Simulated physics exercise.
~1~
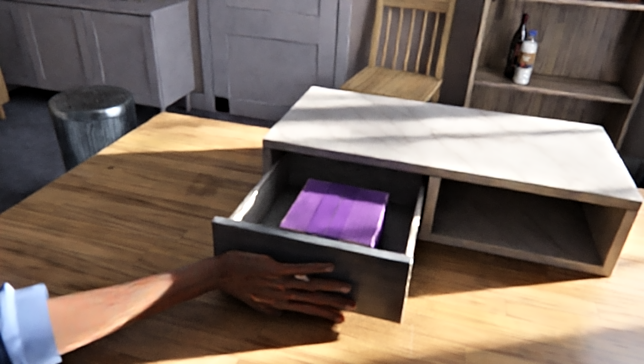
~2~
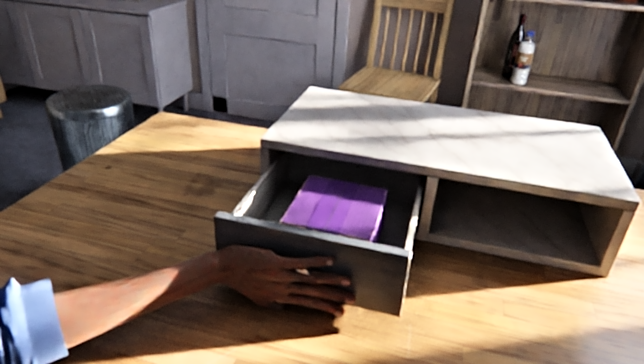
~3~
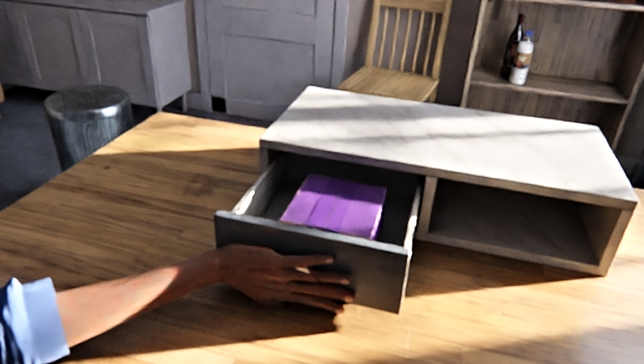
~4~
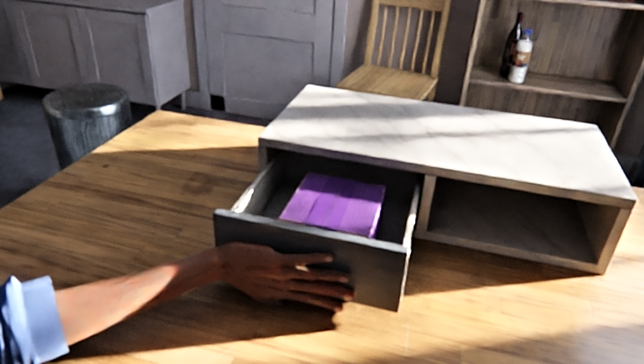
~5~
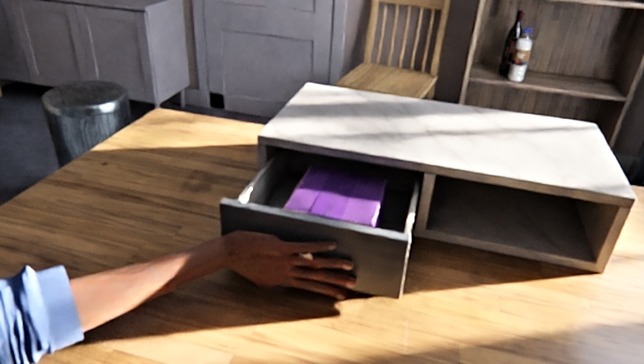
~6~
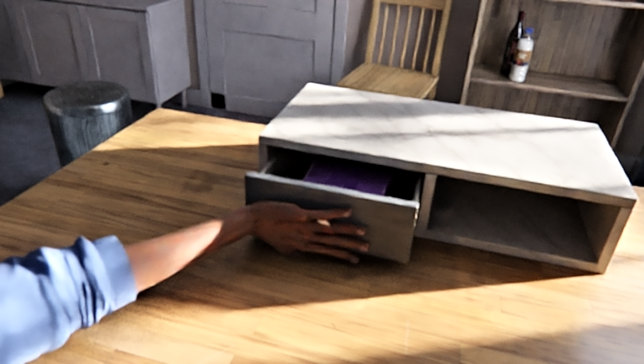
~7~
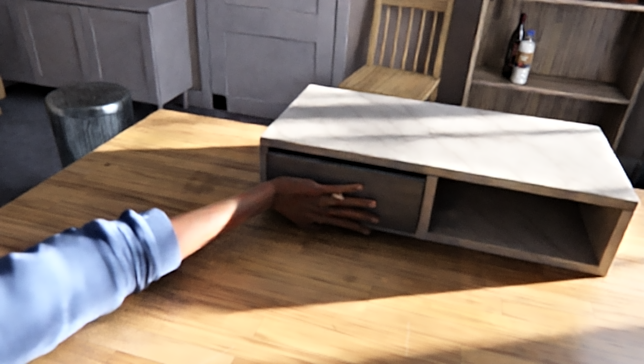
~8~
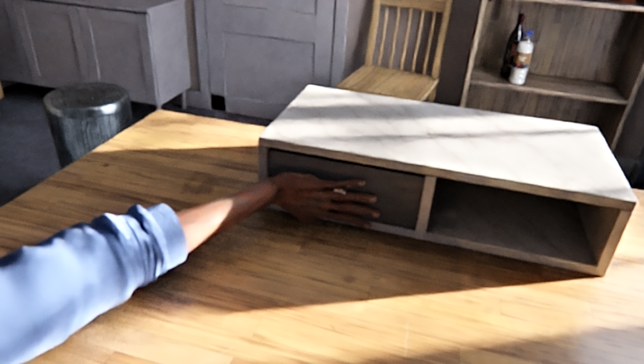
Drawer holding a purple box sliding smoothly into a low chest on a wooden table, pushed by a hand until fully shut.
